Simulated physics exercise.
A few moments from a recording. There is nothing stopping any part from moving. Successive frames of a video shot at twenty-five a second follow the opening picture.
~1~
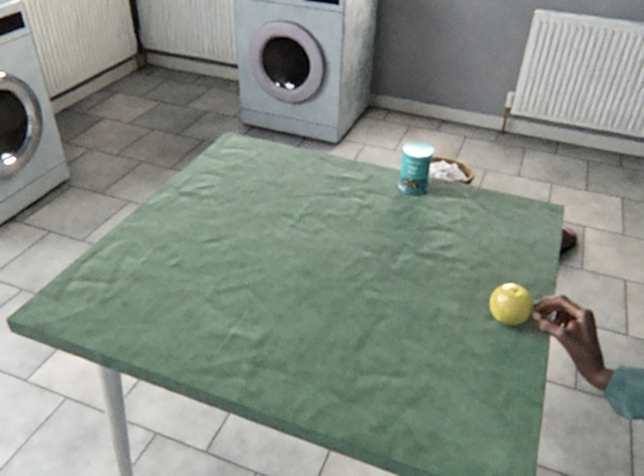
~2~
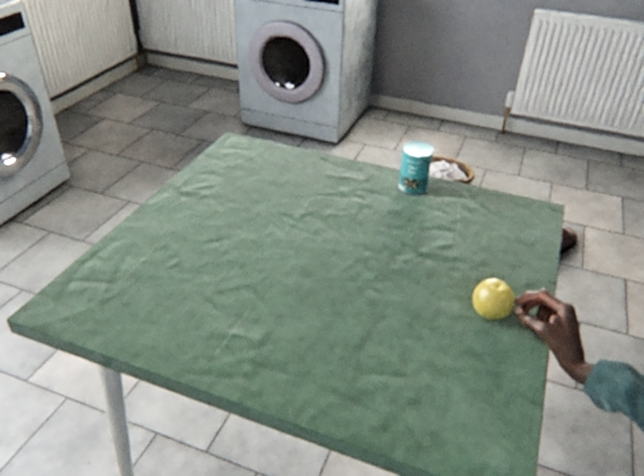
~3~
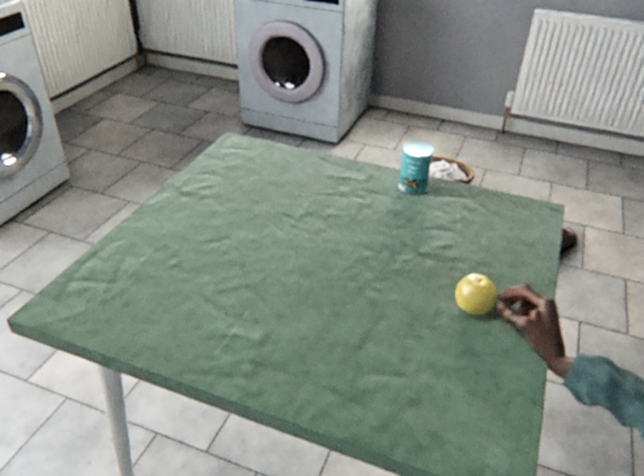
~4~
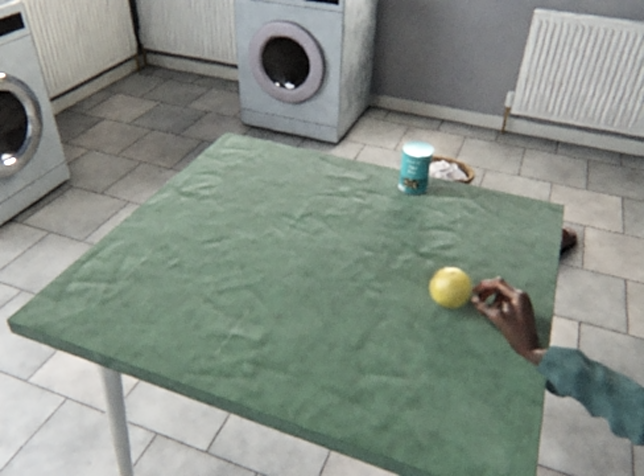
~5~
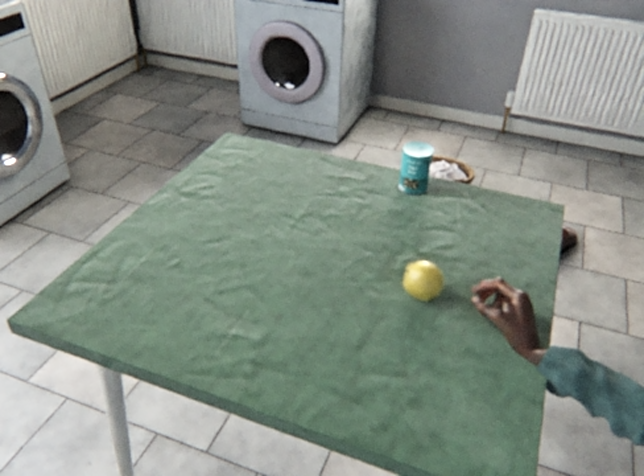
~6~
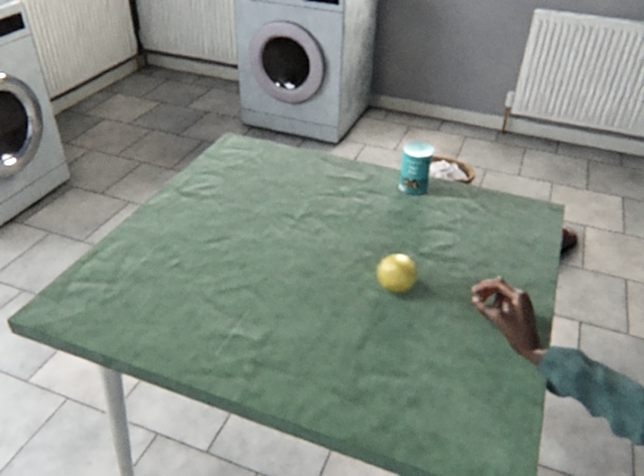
A yellow apple moves leftward across a green-covered table with a hand close beside it, then the hand stays back as the apple continues left and slightly away, while a teal canister near the far edge remains still.
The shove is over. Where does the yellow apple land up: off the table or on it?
I expect it to pass the edge.
Then, 0.20 s later than the last frame, yellow apple moved well along near (279, 242).
Then, 0.50 s later than the last frame, yellow apple moved well along near (137, 204).
Then, 0.70 s later than the last frame, yellow apple now off the table.
Then, 1.00 s later than the last frame, things are still on the move.
When it is over, off the table, yellow apple.
